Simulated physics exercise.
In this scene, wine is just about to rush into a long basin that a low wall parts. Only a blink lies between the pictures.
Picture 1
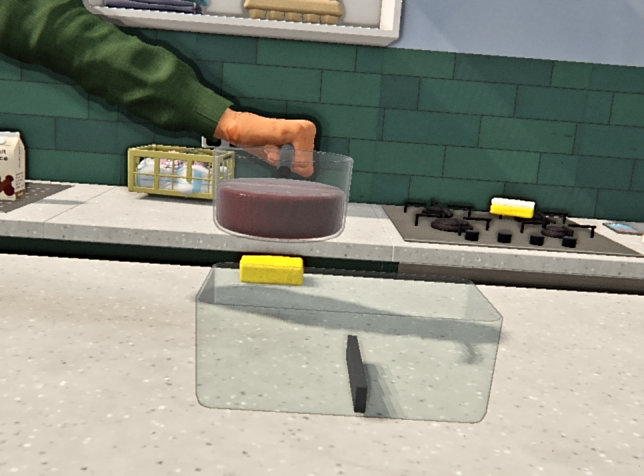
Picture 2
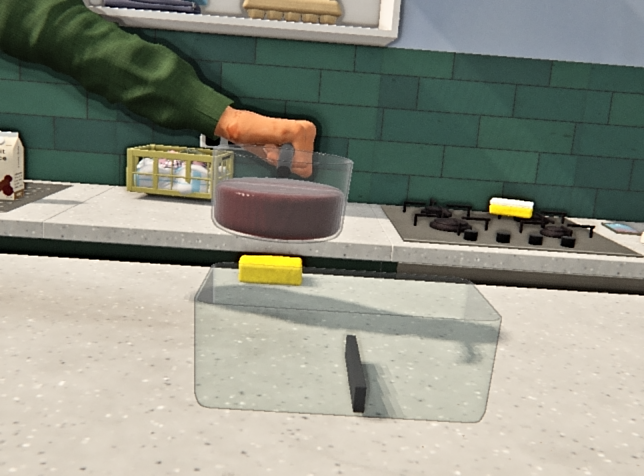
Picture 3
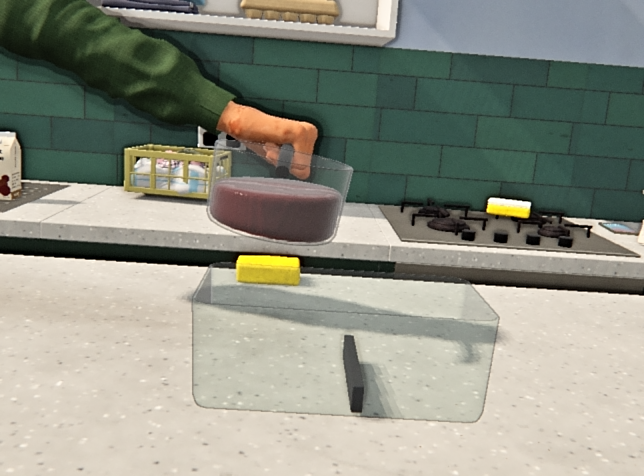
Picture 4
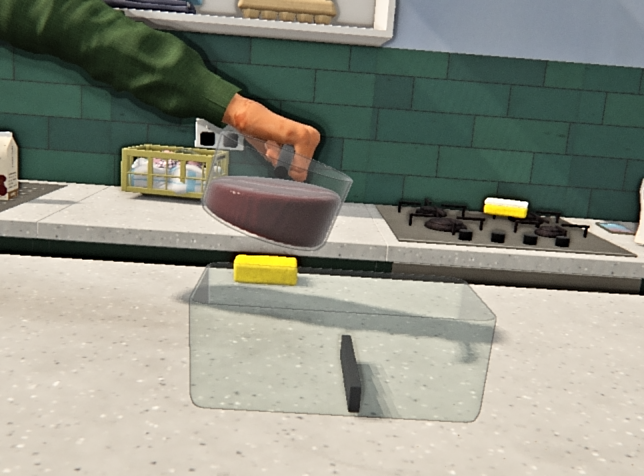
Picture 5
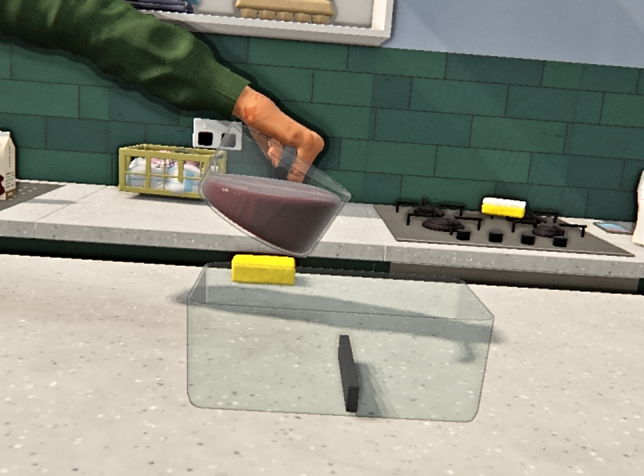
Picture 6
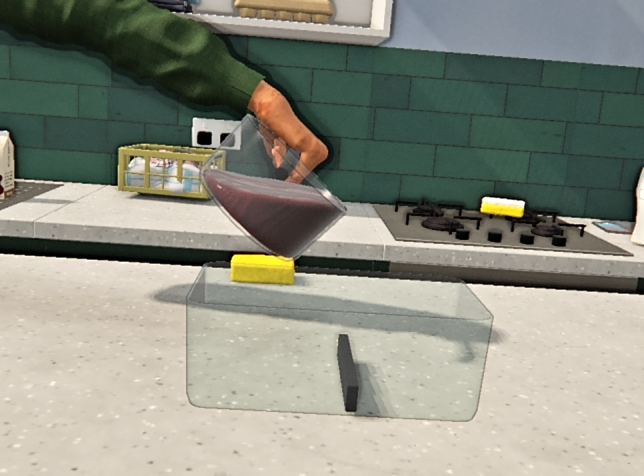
At first, a hand in a green sleeve holds a clear round container of dark red wine nearly level above a long glass basin with a low black wall inside. The hand then tilts the container steadily down to the right, and the wine shifts inside until the lean is steep.
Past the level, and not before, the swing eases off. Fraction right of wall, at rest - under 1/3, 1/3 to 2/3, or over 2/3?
1/3 to 2/3.
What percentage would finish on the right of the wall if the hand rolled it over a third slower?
Close to 60 out of every hundred.
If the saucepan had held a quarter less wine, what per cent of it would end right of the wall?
Near 45 parts in a hundred.
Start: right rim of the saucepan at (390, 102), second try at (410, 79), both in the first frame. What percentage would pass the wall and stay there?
Near 75 per cent for the first start, near 70 per cent for the second.
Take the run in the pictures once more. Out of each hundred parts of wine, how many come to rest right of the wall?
It comes to 55 per cent or so.
A moment on, the saucepan is tipped right over and 29 per cent is still to pour, 9 is left of the wall and 35 right of it.
Next, the saucepan is tipped right over and 8 per cent is still to pour, 31 is left of the wall and 54 right of it.
Then the saucepan is tipped right over and 1 per cent is still to pour, 44 is left of the wall and 53 right of it.
Later the saucepan is tipped right over and 0 per cent is still to pour, 46 is left of the wall and 53 right of it.
In the end 46 per cent lies left of the wall, 53 right of it and 2 outside.
